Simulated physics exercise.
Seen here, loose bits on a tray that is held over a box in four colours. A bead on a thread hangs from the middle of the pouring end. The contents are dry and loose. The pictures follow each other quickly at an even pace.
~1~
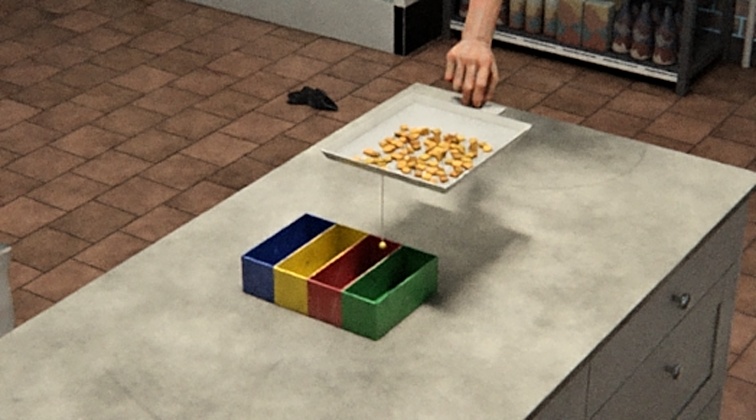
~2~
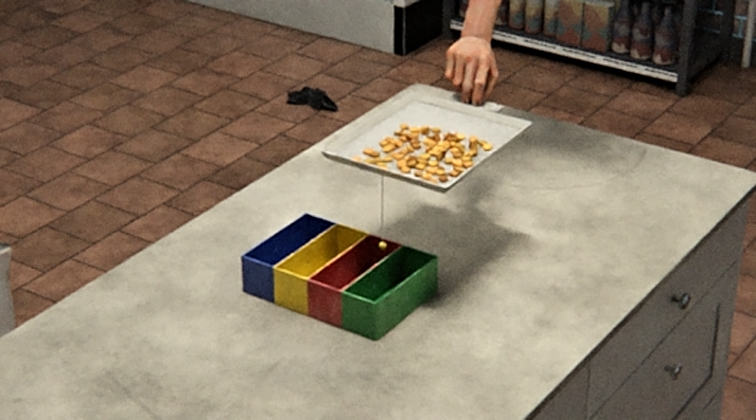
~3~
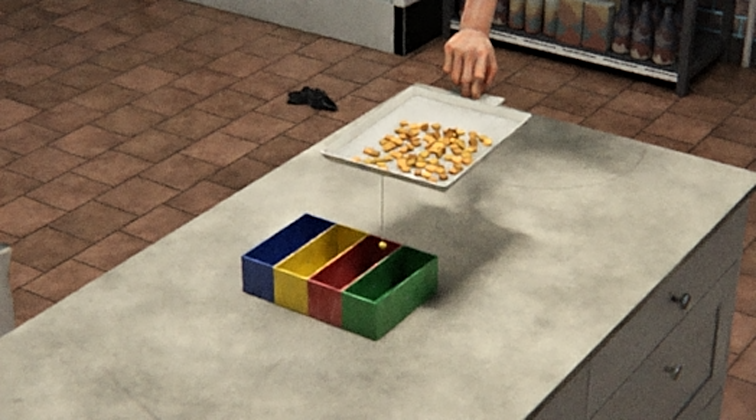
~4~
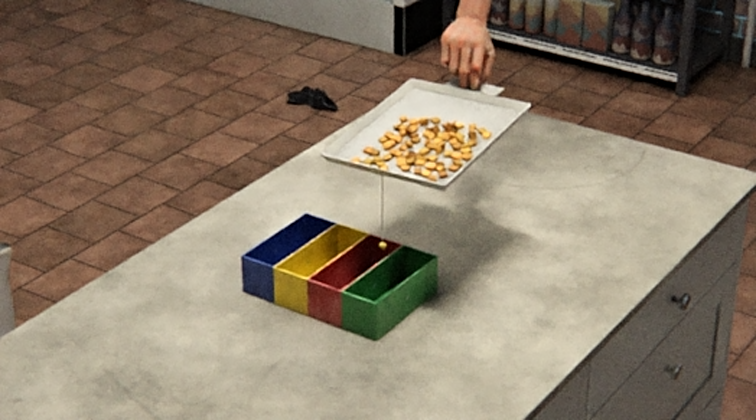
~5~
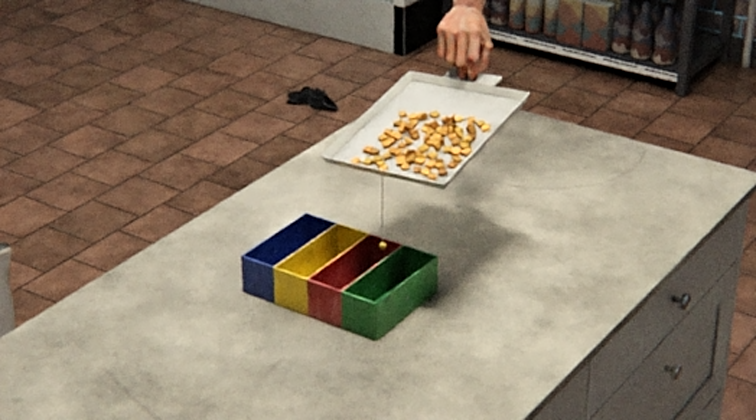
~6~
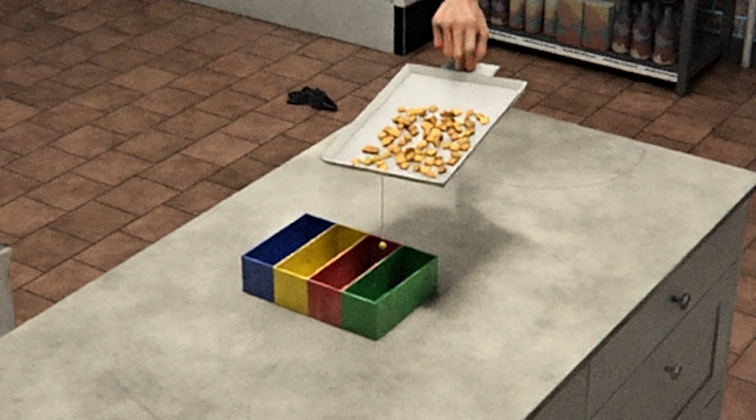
We see a hand holding a white tray of small golden pieces above a box with blue, yellow, red and green compartments, a bead hanging on a thread; the hand gradually raises its end, tilting the tray slightly.
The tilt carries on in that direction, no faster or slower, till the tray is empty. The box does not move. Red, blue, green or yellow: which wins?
The yellow one ends fullest.
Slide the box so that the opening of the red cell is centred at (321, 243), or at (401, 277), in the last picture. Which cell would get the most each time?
In turn: That red cell; the blue cell.
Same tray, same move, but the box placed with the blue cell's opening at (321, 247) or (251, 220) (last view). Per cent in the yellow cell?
In turn 30 and 0 in a hundred.
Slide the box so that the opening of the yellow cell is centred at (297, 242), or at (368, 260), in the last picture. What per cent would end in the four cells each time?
About 100 and 80 per cent.
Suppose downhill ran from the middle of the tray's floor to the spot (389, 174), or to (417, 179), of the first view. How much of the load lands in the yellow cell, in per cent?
First some 10, then 0 per cent.
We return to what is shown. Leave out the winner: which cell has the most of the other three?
It is that red cell.
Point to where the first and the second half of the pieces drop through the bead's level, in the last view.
Early half (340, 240), late half (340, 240).
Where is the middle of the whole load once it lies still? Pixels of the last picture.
At about (330, 283).
Just after the last frame, tray tipped steeply; almost all on the tray; just a few falling or outside the box.
A moment on, tray tipped right over; roughly a quarter on the tray; roughly a quarter in the yellow cell; roughly a quarter in the red cell; about a tenth in the blue cell; just a few in the green cell; roughly a quarter falling or outside the box.
Further on, tray tipped past a quarter turn; roughly half in the yellow cell; roughly a third in the red cell; about a tenth in the blue cell; about a tenth in the green cell; just a few falling or outside the box.
When it is over, tray tipped past a quarter turn; roughly half in the yellow cell; roughly a third in the red cell; about a tenth in the blue cell; about a tenth in the green cell; just a few outside the box.
